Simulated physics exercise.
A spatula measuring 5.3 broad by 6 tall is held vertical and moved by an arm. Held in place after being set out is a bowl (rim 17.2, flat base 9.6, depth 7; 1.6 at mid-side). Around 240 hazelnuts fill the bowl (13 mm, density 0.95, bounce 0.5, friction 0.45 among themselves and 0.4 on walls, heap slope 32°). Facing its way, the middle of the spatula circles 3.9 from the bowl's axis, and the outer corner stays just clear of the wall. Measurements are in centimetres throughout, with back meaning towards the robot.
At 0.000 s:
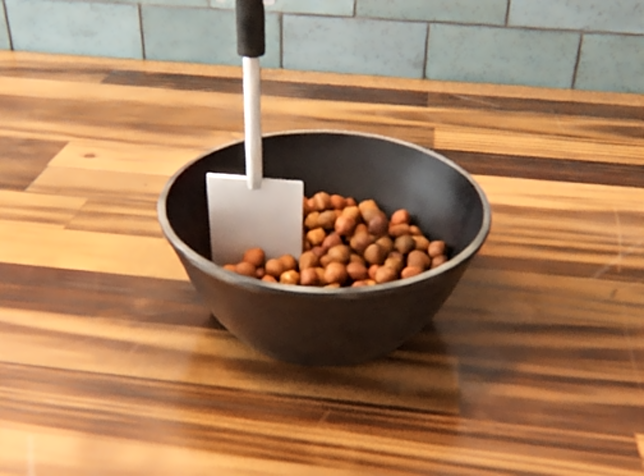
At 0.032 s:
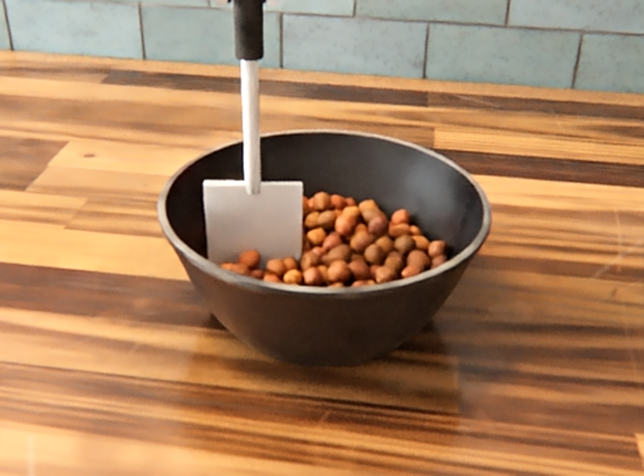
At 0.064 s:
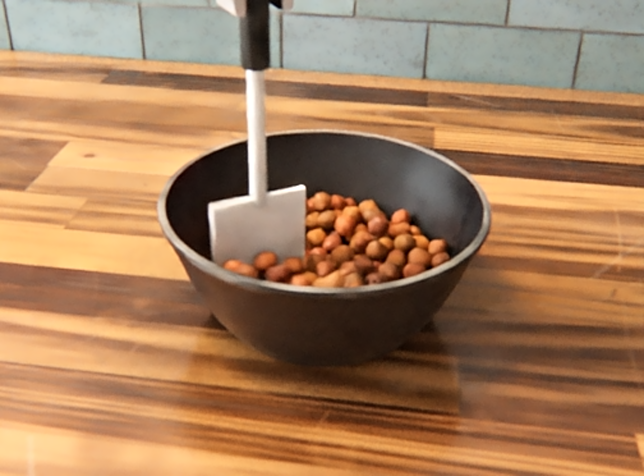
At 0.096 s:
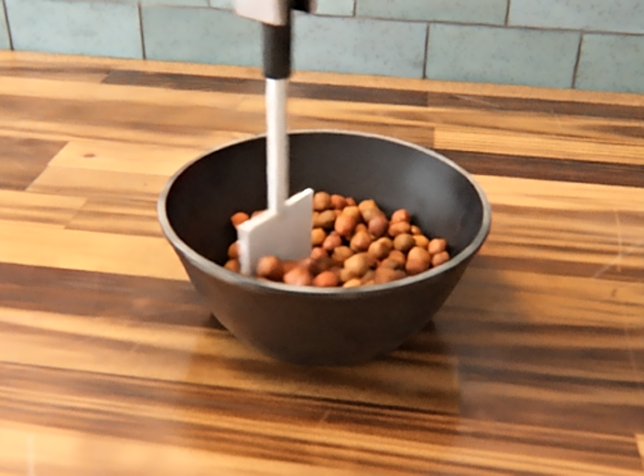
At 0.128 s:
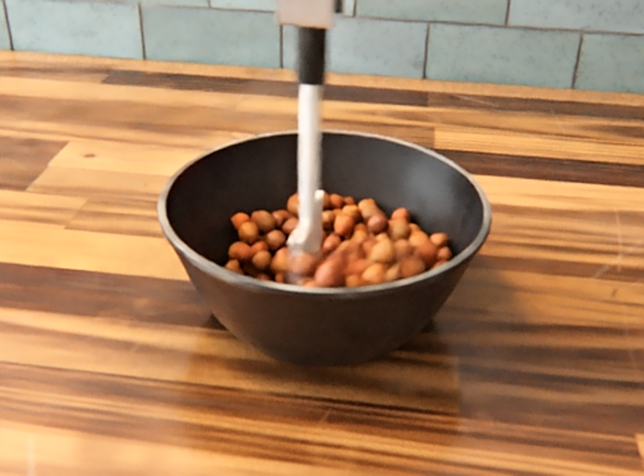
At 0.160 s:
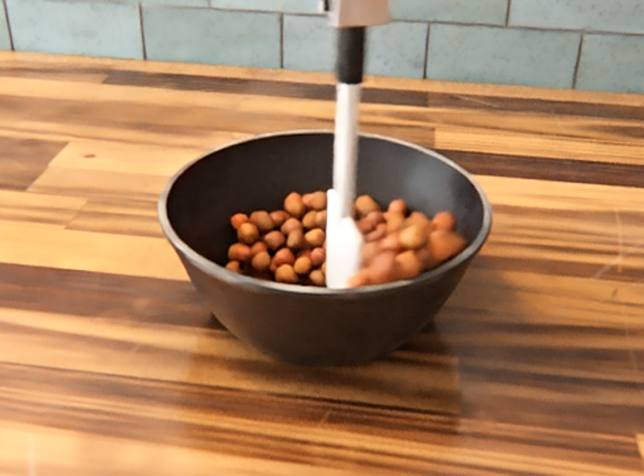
A glossy striped wooden countertop with a blue-grey tiled wall behind it is seen from slightly above by a still camera. A dark round bowl sits in the middle, partly filled with reddish-brown hazelnuts, and a pale spatula with a black grip stands upright inside at the left. Held by an arm, the spatula dips lower, then turns edge-on while sweeping rightward, pushing nuts towards the right side.
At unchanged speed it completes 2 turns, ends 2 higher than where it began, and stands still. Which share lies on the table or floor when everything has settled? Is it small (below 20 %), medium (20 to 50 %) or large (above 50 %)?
It is medium.
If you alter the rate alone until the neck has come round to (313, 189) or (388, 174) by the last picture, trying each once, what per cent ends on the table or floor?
About 20 % for one try and about 40 % for the other, in order.
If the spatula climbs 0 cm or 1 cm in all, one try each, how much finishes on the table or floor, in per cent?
35 % and 35 %.
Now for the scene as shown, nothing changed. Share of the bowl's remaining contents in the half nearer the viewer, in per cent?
About 50 %.
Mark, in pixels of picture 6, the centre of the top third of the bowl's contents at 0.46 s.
About (215, 226) in the last picture.
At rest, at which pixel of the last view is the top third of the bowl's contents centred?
Centre of top third: Approx. (324, 254).
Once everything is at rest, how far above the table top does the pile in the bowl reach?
Roughly 5.0 cm.
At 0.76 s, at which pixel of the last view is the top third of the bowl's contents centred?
Near (386, 212).
After 0.46 s, 348° round, highest piece 10 above the table; 190 in the bowl, 34 on the table or floor, 14 in flight or on the tool.
After 0.76 s, 225° round, highest piece 8 above the table; 169 in the bowl, 65 on the table or floor, 4 in flight or on the tool.
After 1.11 s, 0° round, highest piece 7 above the table; 165 in the bowl, 73 on the table or floor.
After 1.81 s, 0° round, highest piece 5 above the table; 165 in the bowl, 73 on the table or floor.
At rest, 165 in the bowl, 73 on the table or floor. That is 31 % on the table or floor.
